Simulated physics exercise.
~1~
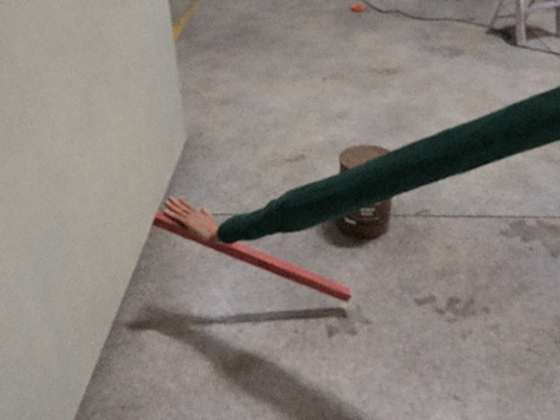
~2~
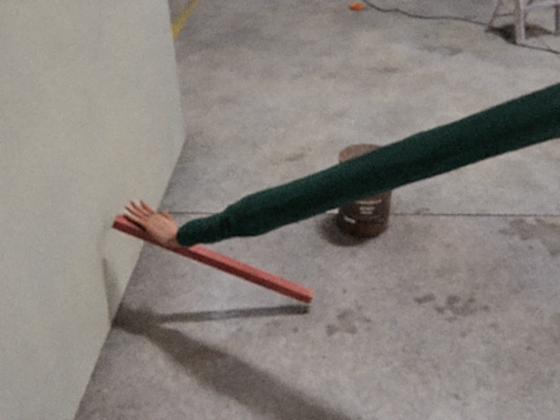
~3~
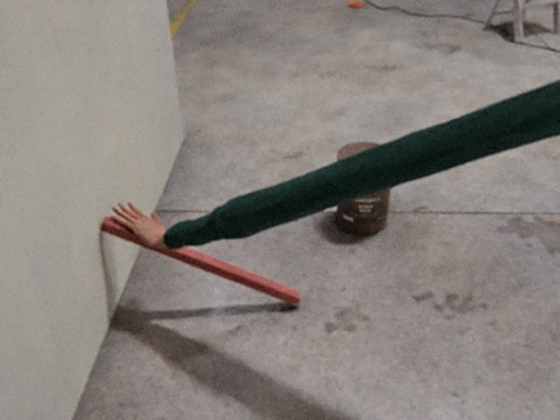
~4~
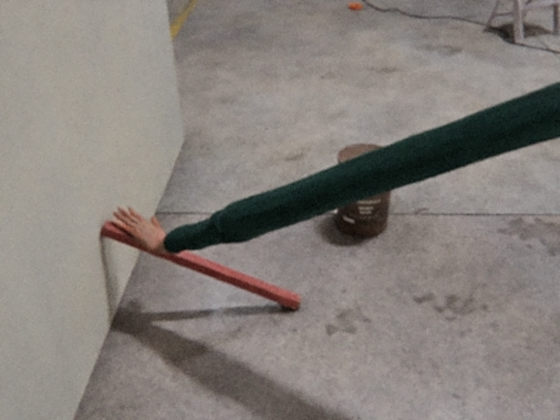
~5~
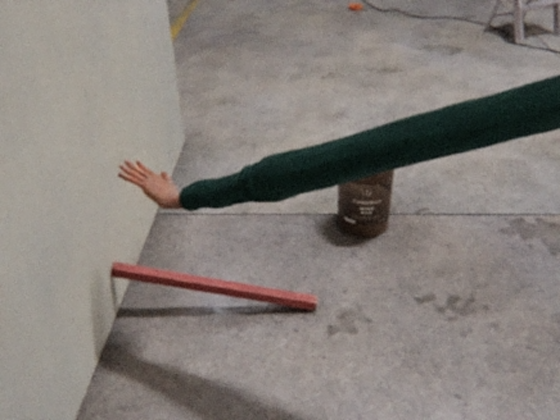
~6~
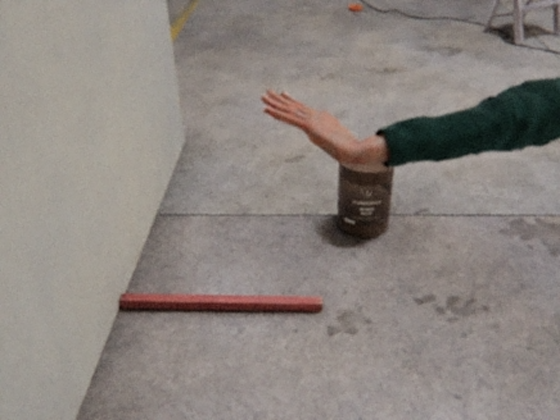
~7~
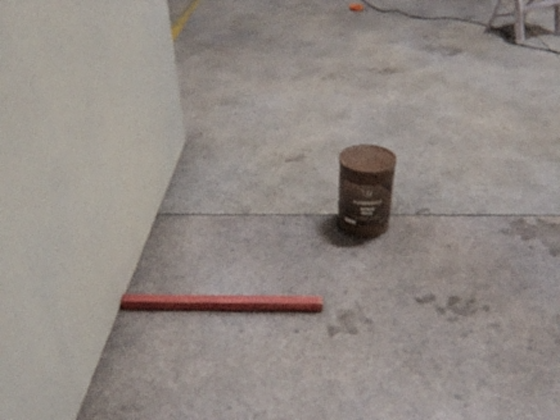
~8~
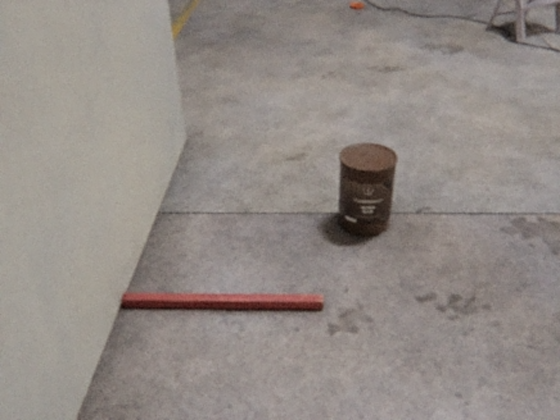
Red pole pushed left by a hand to lean against a bare wall, then slipping down flat onto the floor once released.
